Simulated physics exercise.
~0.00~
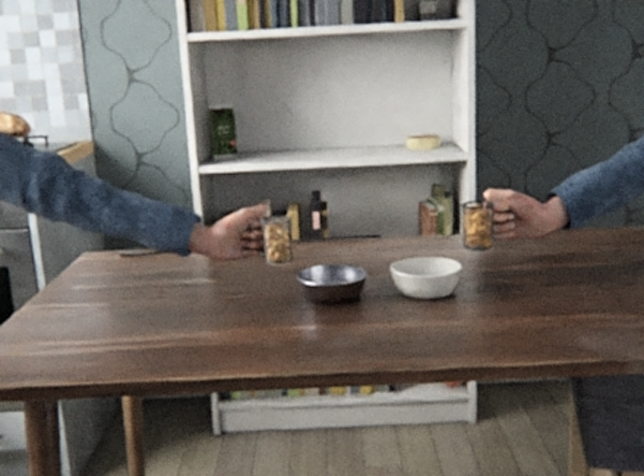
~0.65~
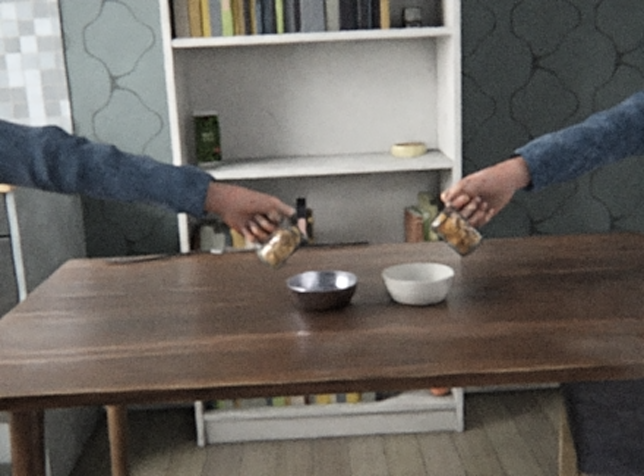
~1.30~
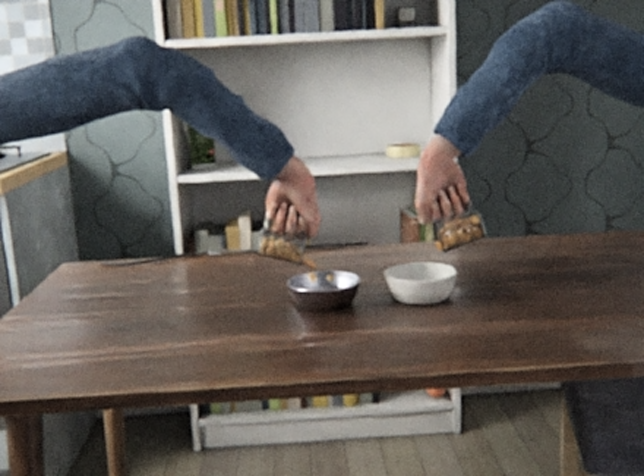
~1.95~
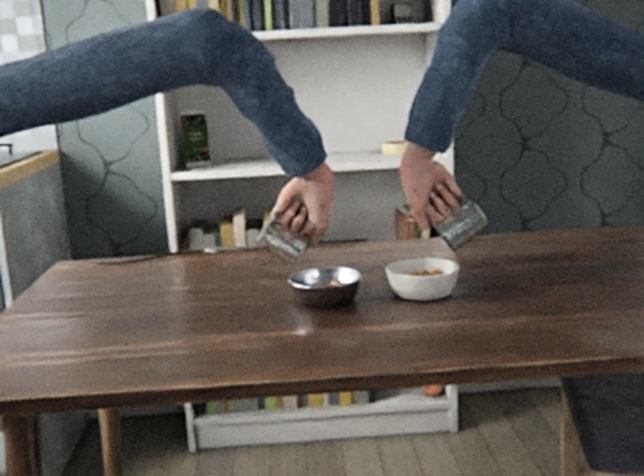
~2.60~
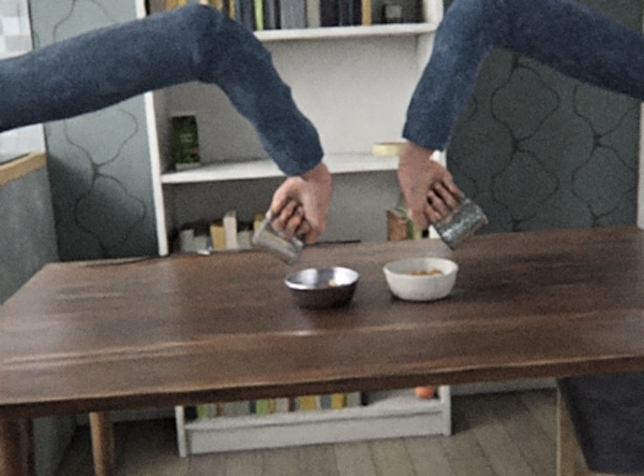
Two hands held small clear cups of orange-brown bits above a wooden table, then tipped them over a dark metal bowl and a white bowl, the left starting to spill first, until both cups were upside down and everything had landed in the bowls.
